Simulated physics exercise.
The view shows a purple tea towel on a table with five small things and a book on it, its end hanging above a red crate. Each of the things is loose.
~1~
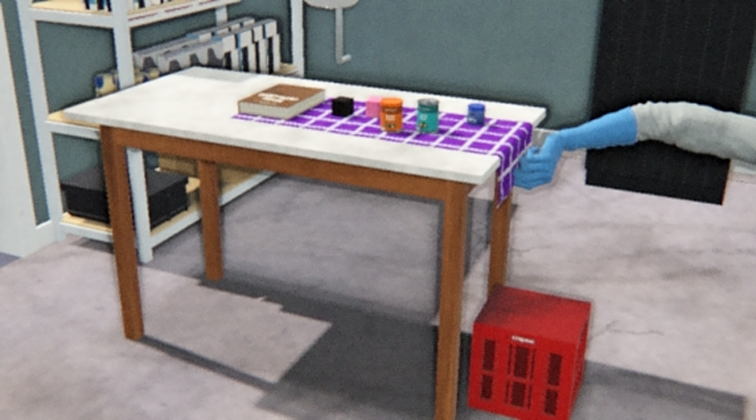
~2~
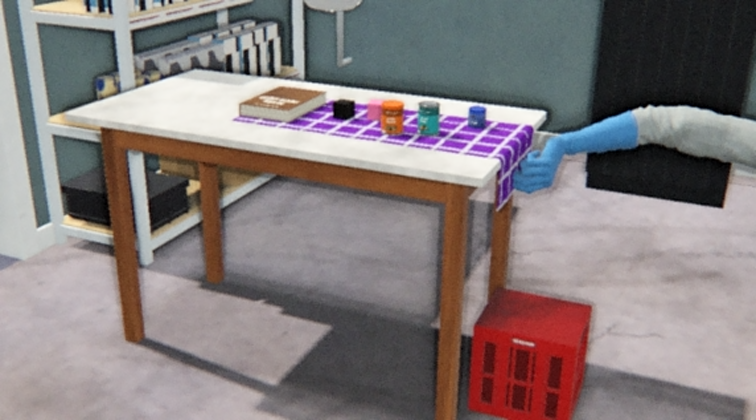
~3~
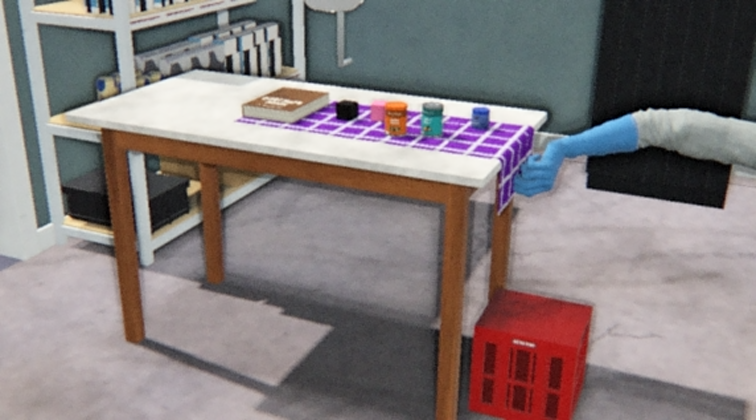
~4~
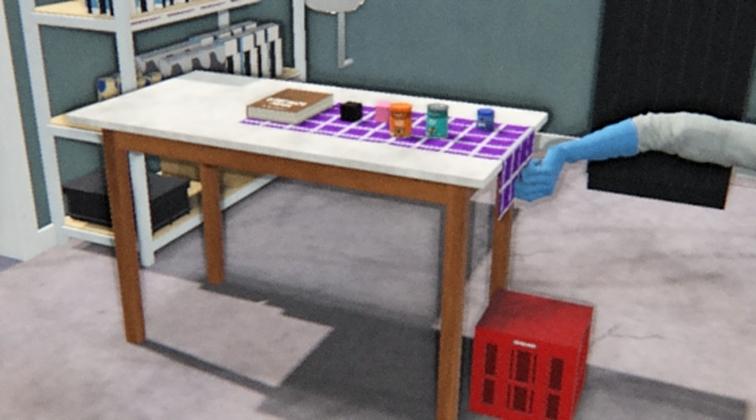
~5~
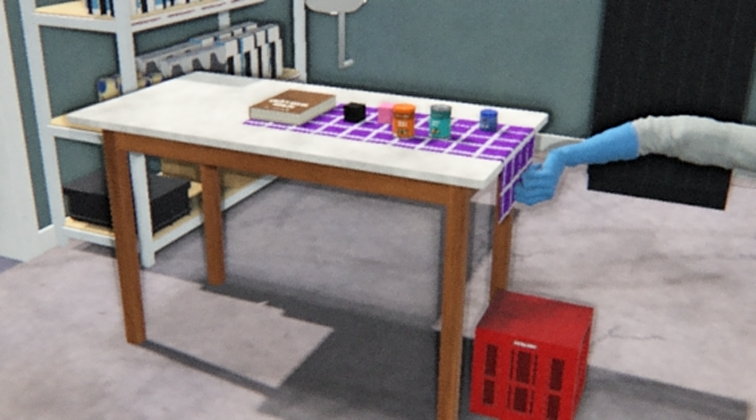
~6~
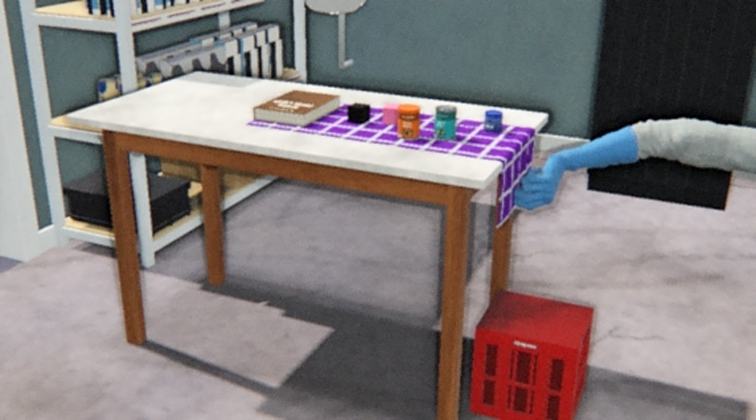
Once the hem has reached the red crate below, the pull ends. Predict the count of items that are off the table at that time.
It drops three things over the edge.
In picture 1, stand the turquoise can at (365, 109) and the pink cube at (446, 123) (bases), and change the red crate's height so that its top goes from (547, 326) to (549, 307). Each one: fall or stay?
The turquoise can stays put, the pink cube is lost.
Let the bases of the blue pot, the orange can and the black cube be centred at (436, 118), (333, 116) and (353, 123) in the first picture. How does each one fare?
Outcome: Blue pot falls away, orange can stays aboard, black cube stays aboard.
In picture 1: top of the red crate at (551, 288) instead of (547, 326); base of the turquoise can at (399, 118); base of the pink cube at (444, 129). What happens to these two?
So the turquoise can stays there, and the pink cube leaves.
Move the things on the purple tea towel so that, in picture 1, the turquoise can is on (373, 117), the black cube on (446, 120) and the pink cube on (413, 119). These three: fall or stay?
Outcome: Turquoise can keeps its perch; black cube is gone; pink cube is gone.
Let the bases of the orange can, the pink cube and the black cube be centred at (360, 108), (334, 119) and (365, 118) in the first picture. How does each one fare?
You'd see the orange can hang on, the pink cube hang on and the black cube hang on.
Early on, hem near (514, 252); blue pot gone.
Midway, hem near (512, 286); blue pot and turquoise can gone.
Near the end, hem on the crate; blue pot, turquoise can and orange can gone.
Finally, hem on the crate; blue pot, turquoise can and orange can gone. The table loses three.
